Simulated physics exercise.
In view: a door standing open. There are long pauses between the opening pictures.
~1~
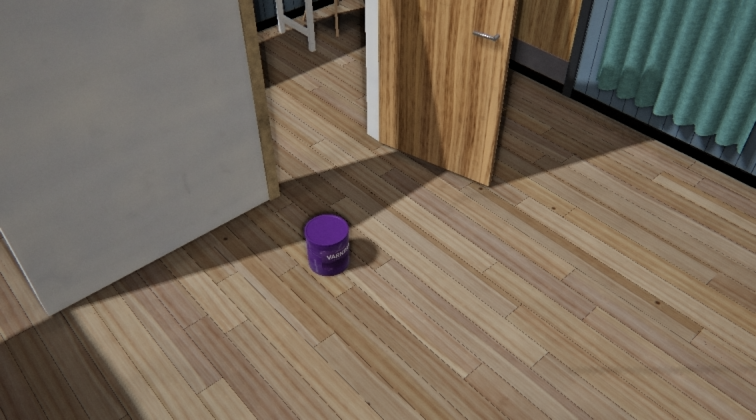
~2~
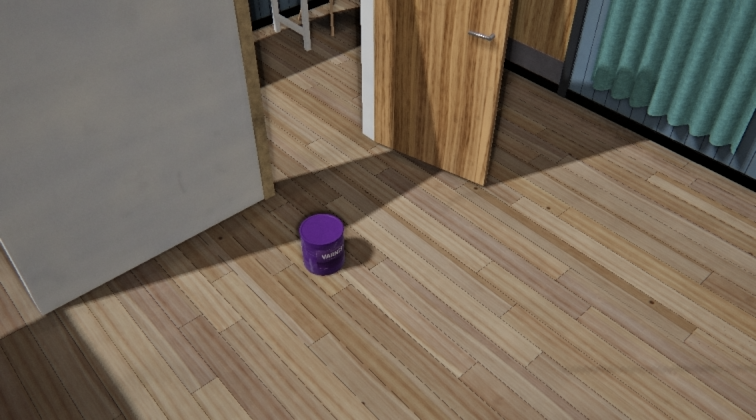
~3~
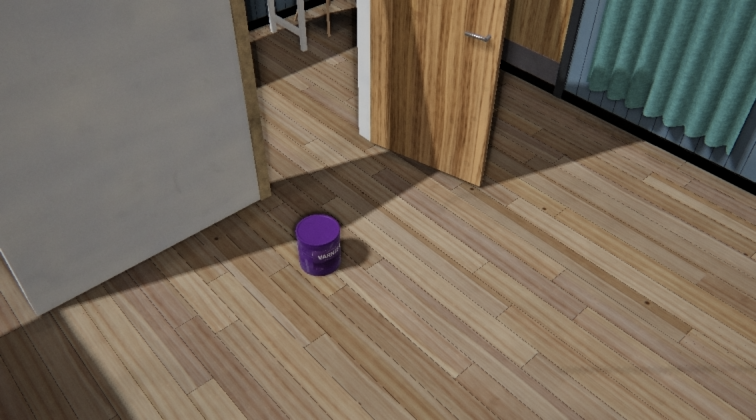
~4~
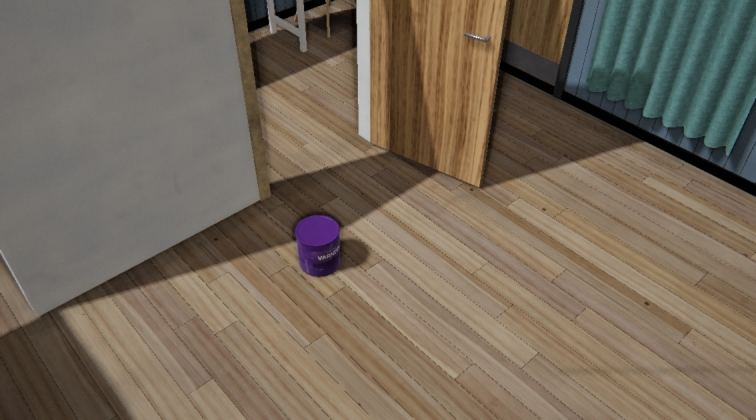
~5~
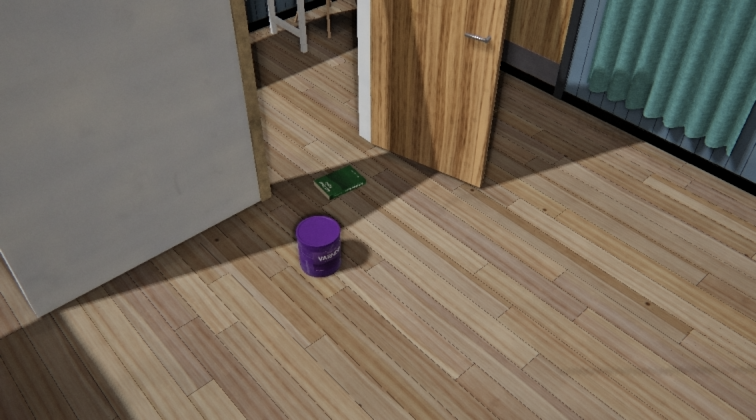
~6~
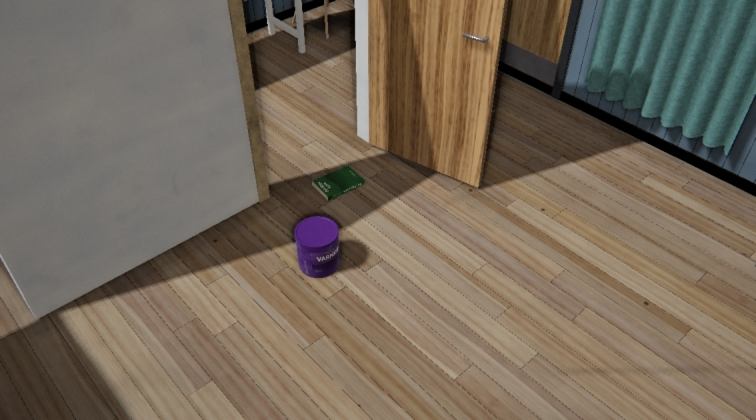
To begin with, a purple pail sits on a wood floor near a wide-open door, and the whole view shifts very slightly while the door stays still. Then a green book appears flat on the floor just behind the pail, with nobody seen placing it, and both stay put.
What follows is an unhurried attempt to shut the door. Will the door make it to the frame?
Here the door shuts.
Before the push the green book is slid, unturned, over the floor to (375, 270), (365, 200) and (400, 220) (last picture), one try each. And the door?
First try: It closes; second try: It stops short; third try: It reaches the frame.
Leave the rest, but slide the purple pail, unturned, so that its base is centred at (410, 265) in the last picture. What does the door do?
Then it shuts.
Then, 0.80 s later than the last frame, door at 78°.
Then, 1.40 s later than the last frame, door at 41°; green book moved a little near (334, 183).
Then, 1.70 s later than the last frame, door at 24°; green book moved a little near (316, 182).
Then, 2.00 s later than the last frame, door at 7°; green book moved about its own width near (300, 175).
When it is over, door at 0°; moved from the start, green book; purple pail as before. End places, in pixels of the last picture, green book near (291, 168).
